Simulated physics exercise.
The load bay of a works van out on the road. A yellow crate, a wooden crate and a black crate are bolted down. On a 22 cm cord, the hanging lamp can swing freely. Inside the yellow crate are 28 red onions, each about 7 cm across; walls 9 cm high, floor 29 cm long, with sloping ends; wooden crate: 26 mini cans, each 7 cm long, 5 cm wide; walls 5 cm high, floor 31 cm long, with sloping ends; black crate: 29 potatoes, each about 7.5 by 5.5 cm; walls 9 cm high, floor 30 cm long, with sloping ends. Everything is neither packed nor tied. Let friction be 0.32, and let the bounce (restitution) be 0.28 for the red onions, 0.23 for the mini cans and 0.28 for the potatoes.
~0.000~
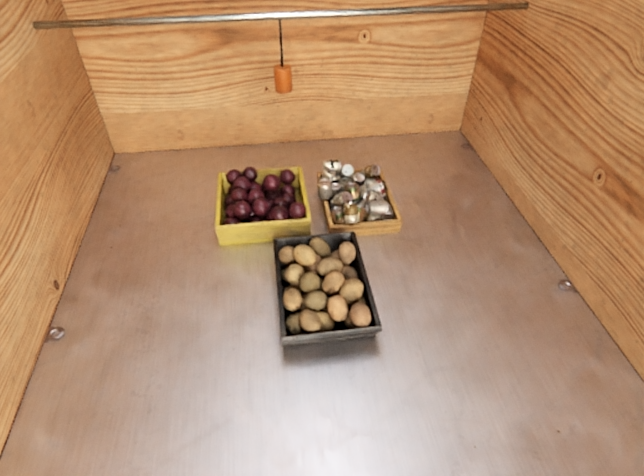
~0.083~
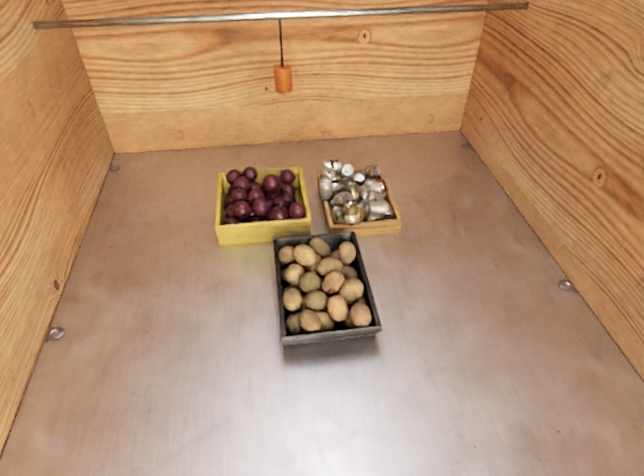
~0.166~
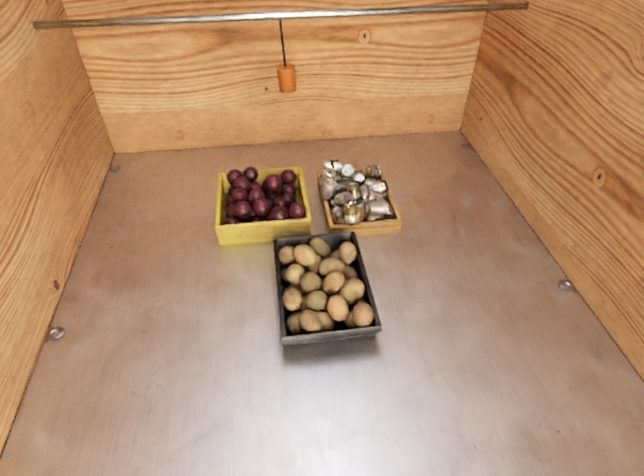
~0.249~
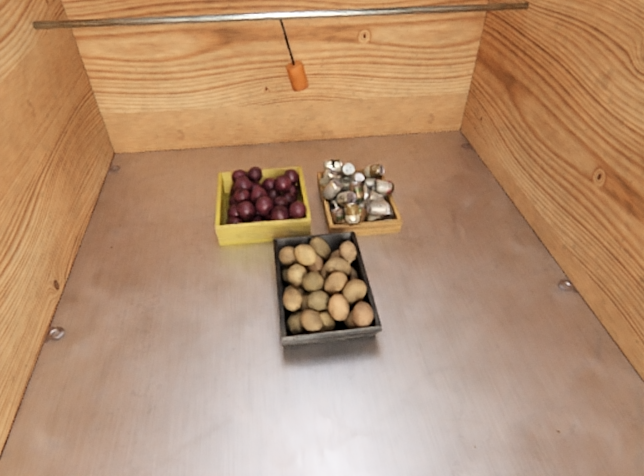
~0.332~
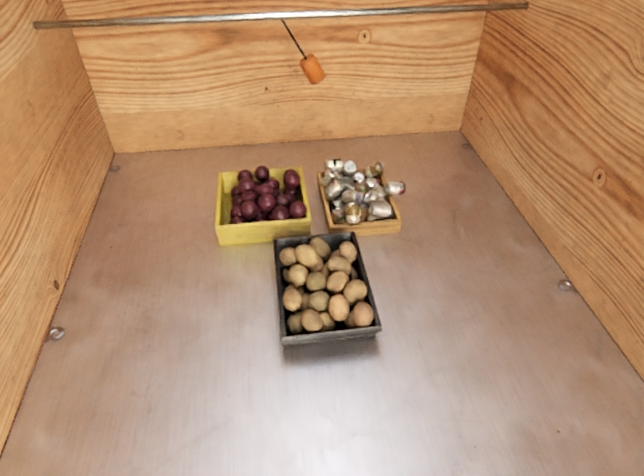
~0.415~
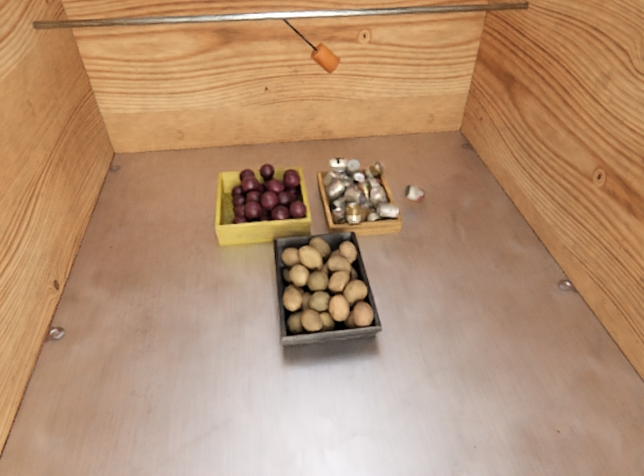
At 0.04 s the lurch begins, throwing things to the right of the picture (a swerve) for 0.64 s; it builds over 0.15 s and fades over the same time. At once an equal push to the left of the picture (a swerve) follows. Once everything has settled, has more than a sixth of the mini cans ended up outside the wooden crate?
Yes.
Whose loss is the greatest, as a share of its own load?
The wooden crate.
After 0.66 s, the yellow crate has all 28, the wooden crate is down by 3 of 26 and the black crate has all 29.
After 0.96 s, the yellow crate has all 28, the wooden crate is down by 4 of 26 and the black crate has all 29.
After 1.38 s, the yellow crate has all 28, the wooden crate is down by 8 of 26 and the black crate has all 29.
When it is over (at 1.92 s), the yellow crate has all 28, the wooden crate is down by 8 of 26 and the black crate has all 29. Asked share, 8 of 26, 31 per cent.
